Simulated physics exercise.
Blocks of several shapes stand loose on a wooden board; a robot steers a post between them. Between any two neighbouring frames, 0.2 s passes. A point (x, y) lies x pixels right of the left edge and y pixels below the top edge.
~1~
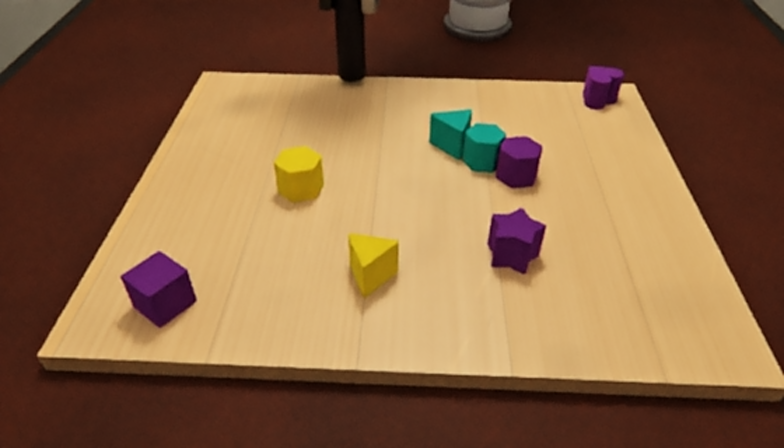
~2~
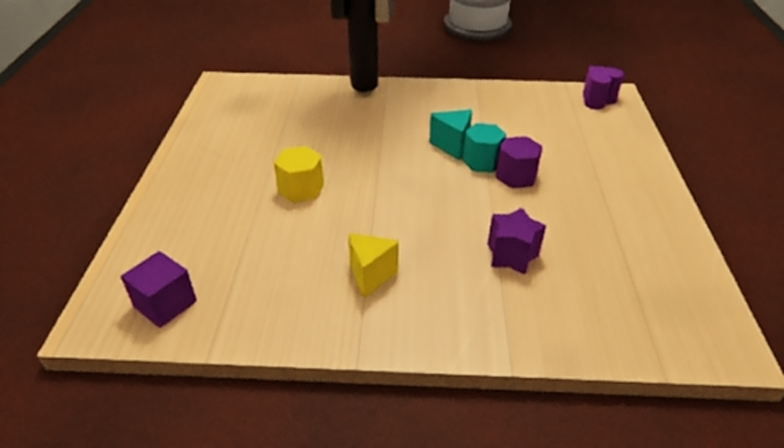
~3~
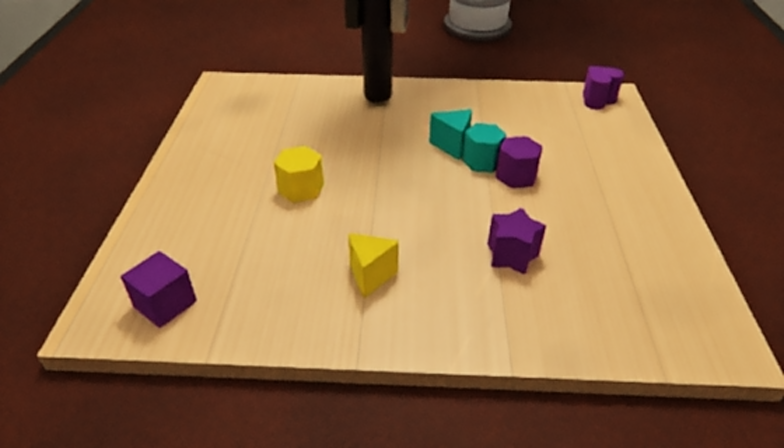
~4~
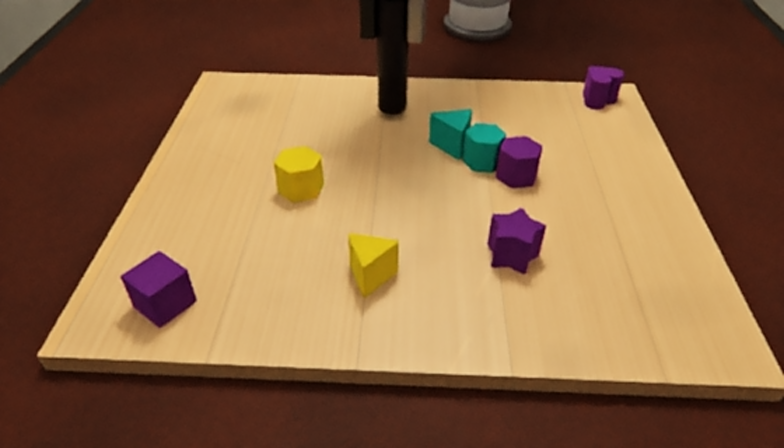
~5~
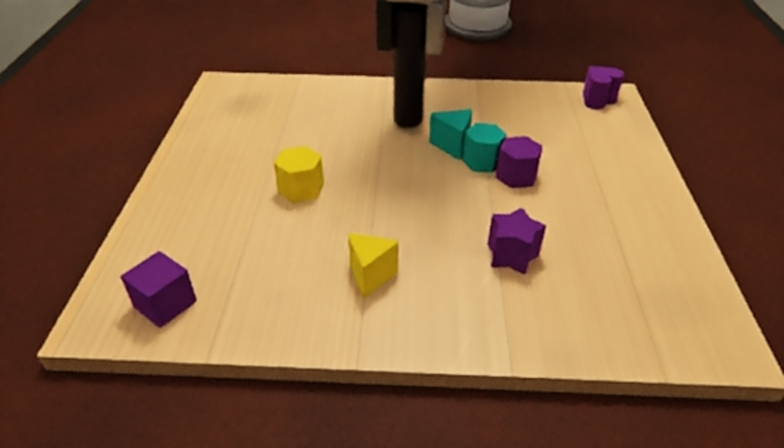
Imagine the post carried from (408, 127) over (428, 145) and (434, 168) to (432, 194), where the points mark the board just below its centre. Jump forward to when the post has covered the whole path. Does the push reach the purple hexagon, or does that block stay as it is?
Moved.
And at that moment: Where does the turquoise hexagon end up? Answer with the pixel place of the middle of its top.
Near (511, 140).
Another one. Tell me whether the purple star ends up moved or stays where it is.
The answer is that it remains undisturbed.
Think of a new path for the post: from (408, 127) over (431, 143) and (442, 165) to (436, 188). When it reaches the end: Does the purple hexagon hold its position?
Answer: No.
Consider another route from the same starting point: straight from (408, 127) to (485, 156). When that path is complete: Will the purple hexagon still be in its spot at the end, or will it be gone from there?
Moved off its spot.
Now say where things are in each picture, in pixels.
The first picture shows post tip (352, 76); block tops, turquoise three-sided block (455, 117); turquoise hexagon (486, 133); purple star (518, 225); purple hexagon (522, 147).
The second picture shows post (364, 86); blocks unchanged.
The third picture shows post (378, 96); blocks unchanged.
The fourth picture shows post (392, 108); blocks unchanged.
The fifth picture shows post (408, 120); turquoise three-sided block (455, 117); turquoise hexagon (486, 133); purple star (518, 225); purple hexagon (522, 147).
What follows on the original path. One third of the way, post (428, 139); turquoise three-sided block (467, 127); turquoise hexagon (498, 138), turned 25° anticlockwise; purple hexagon (535, 150).
Two thirds of the way, post (434, 162); turquoise three-sided block (473, 140), turned 45° anticlockwise; turquoise hexagon (511, 140), turned 50° anticlockwise; purple hexagon (549, 151), turned 15° clockwise.
At the end, post (432, 187); turquoise three-sided block (471, 145), turned 65° anticlockwise; turquoise hexagon (511, 140), turned 50° anticlockwise; purple star in place; purple hexagon (549, 151), turned 15° clockwise.
